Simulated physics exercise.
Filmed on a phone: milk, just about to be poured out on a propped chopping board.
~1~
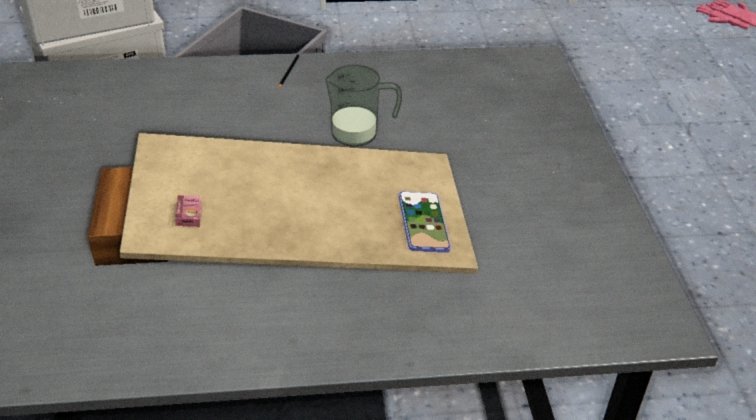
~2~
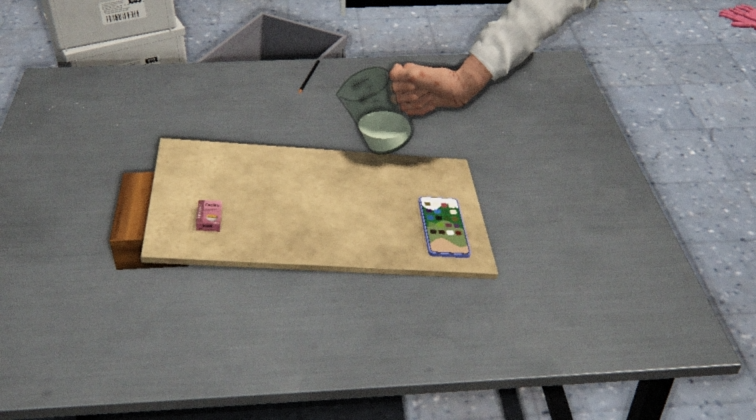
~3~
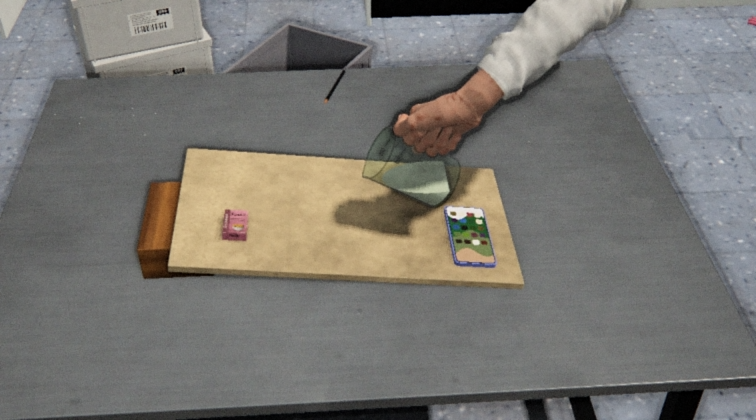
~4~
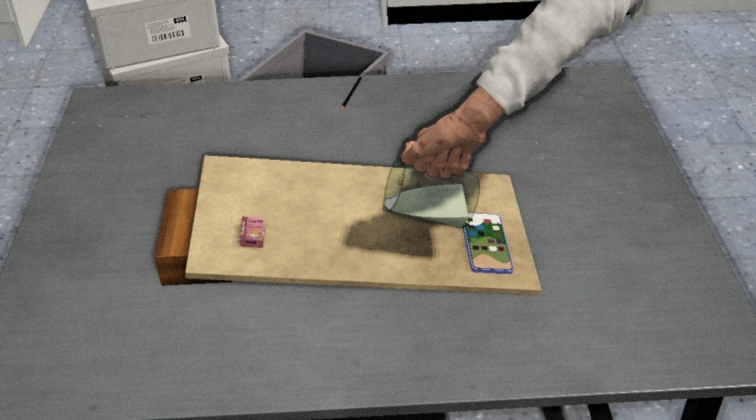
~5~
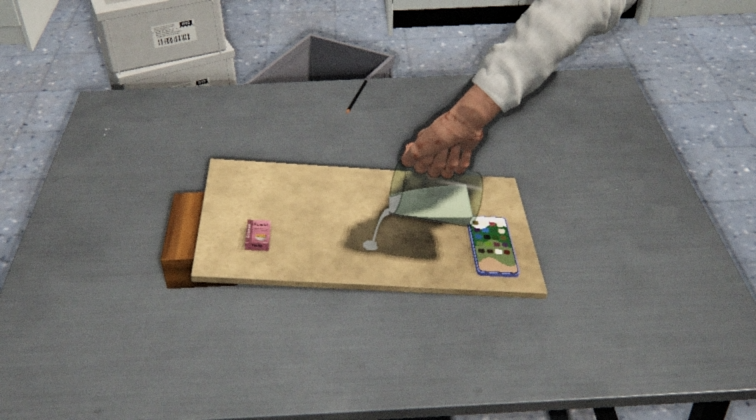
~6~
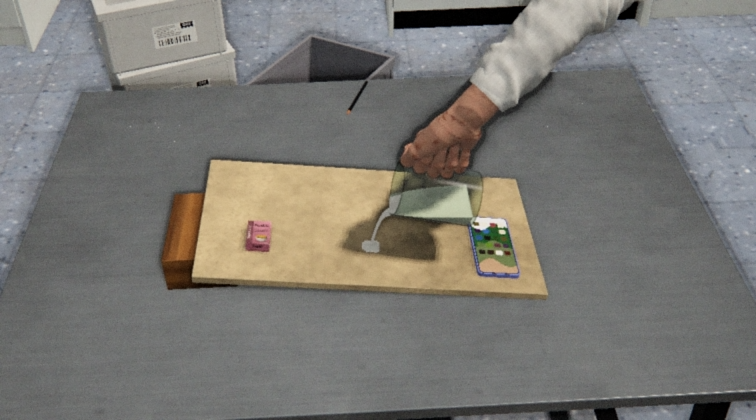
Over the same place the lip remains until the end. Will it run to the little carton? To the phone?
On the left the little carton remains untouched, on the right the phone ends up in the puddle.
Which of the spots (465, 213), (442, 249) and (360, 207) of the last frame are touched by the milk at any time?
The first spot ends up inside the spill, the second inside the spill, and the third outside the spill.
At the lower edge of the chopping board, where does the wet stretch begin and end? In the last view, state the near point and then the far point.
The wet stretch lies between (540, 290) and (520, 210).
Next, it runs down to the right; the little carton is clear of it; the phone is clear of it.
After that, it runs down to the right and off the end; the little carton is clear of it; the phone is in it.
Finally, it runs down to the right and off the end; the little carton is clear of it; the phone is in it.
